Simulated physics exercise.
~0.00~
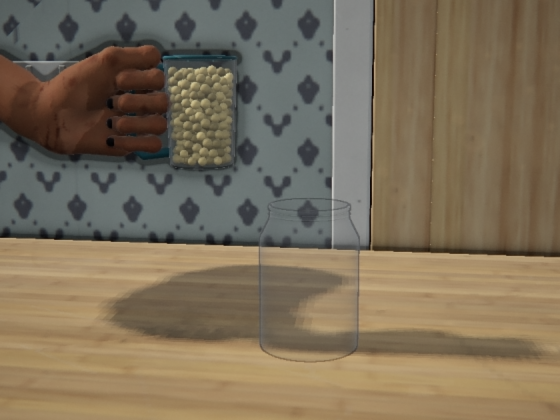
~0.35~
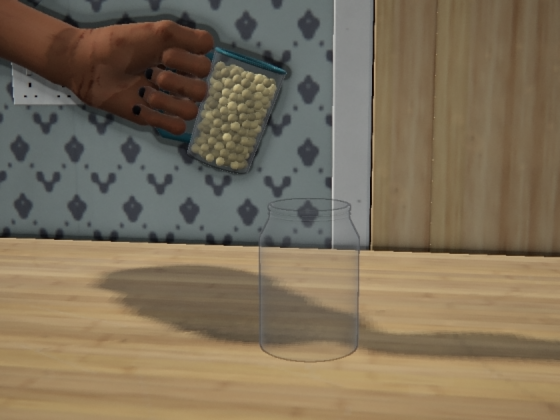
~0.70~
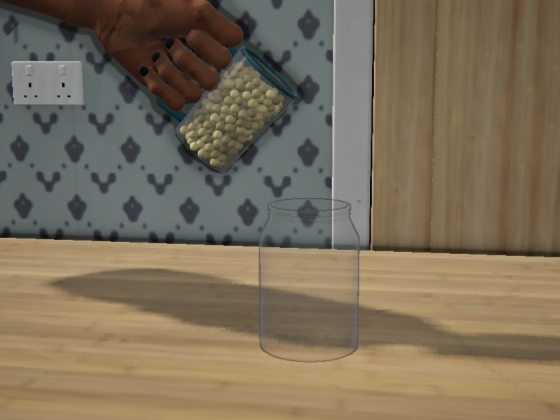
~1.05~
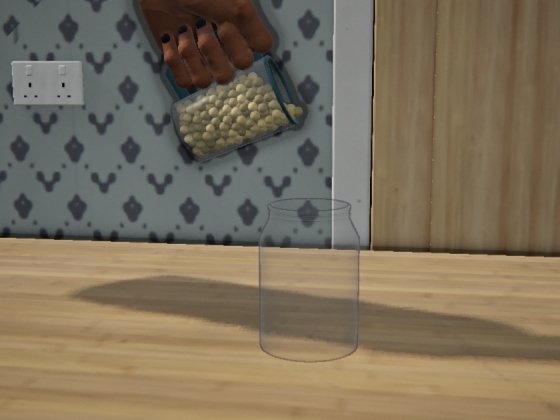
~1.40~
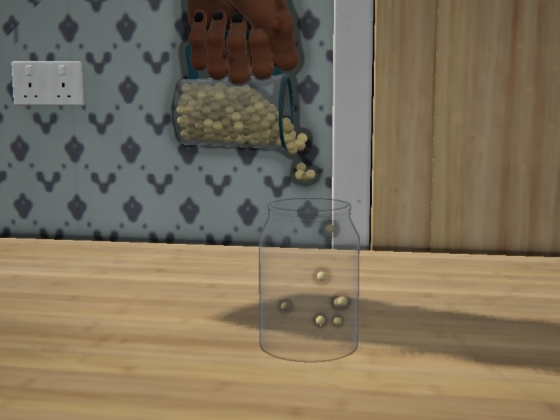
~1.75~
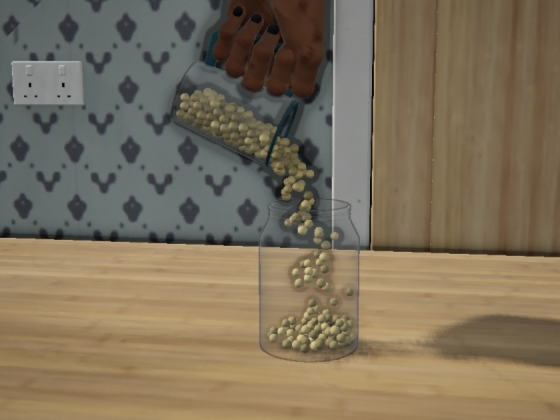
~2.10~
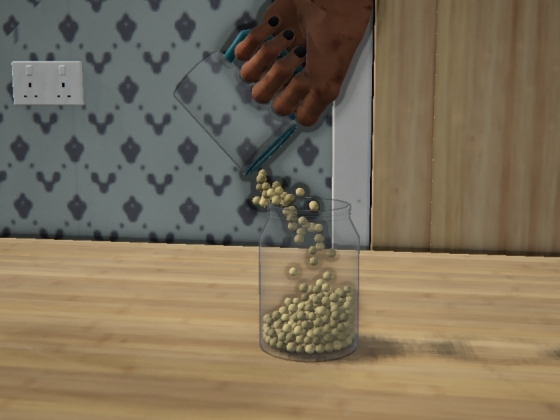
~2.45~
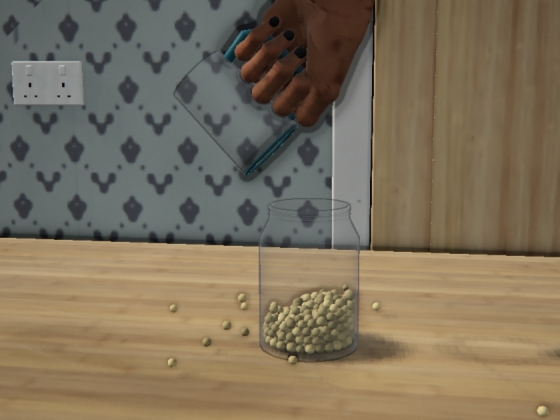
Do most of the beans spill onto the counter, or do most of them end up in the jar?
Most of them end up in the jar. Only a few lie scattered on the counter around it, and the cup looks empty.
